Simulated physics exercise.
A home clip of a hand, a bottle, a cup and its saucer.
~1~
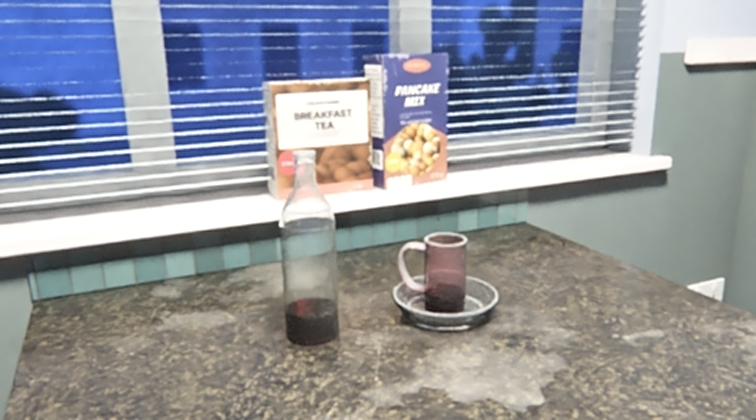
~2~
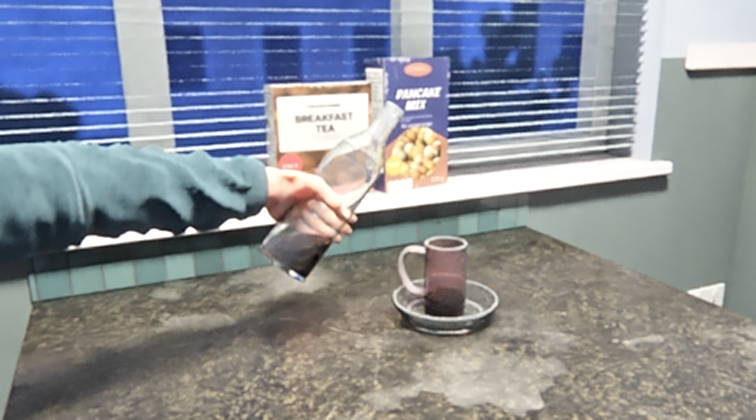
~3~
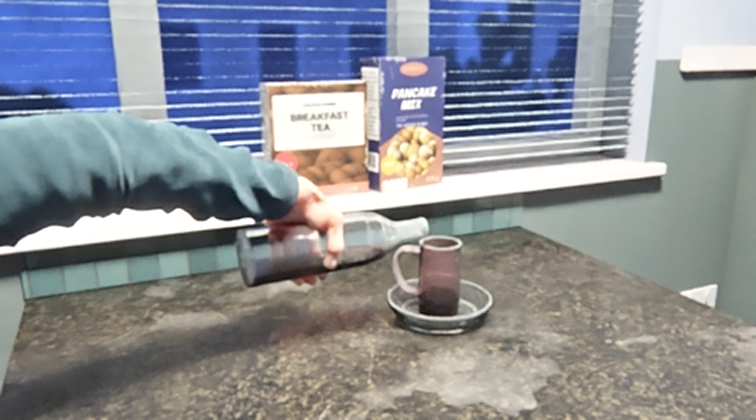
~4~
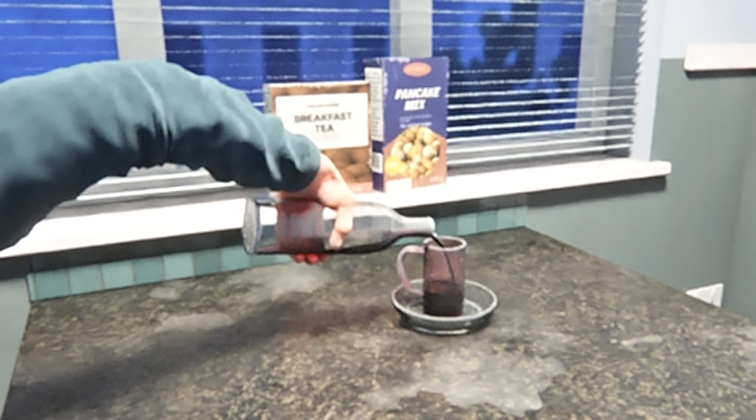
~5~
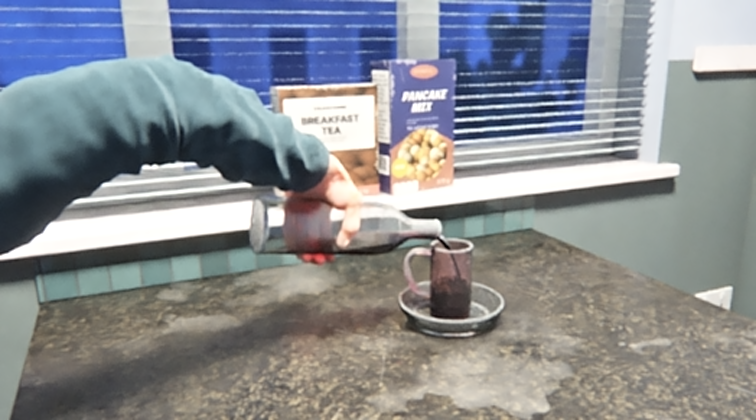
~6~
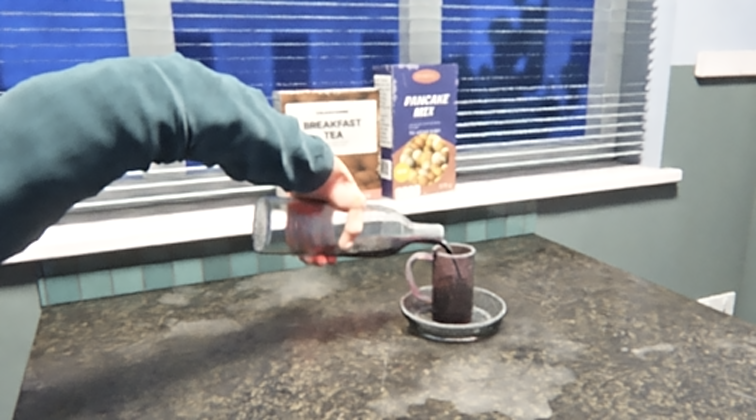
At the start, a glass bottle holding a little dark red liquid stands left of a purple-tinted cup on a saucer. A hand in a teal sleeve lifts the bottle, tips it rightward to the cup's rim, and pours a thin dark stream, raising the level inside the cup.
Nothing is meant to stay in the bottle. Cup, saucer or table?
It stays in the cup.
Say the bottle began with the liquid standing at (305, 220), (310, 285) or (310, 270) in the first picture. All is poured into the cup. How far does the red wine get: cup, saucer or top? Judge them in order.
One after the other: Past the saucer, into the saucer, the saucer catches it.
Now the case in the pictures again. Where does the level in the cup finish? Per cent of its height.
Some 75 per cent.
A moment on, the cup is about two thirds full; the saucer is dry.
Further on, the cup is about three quarters full; the saucer is dry.
When it is over, the cup is about three quarters full; the saucer is dry.
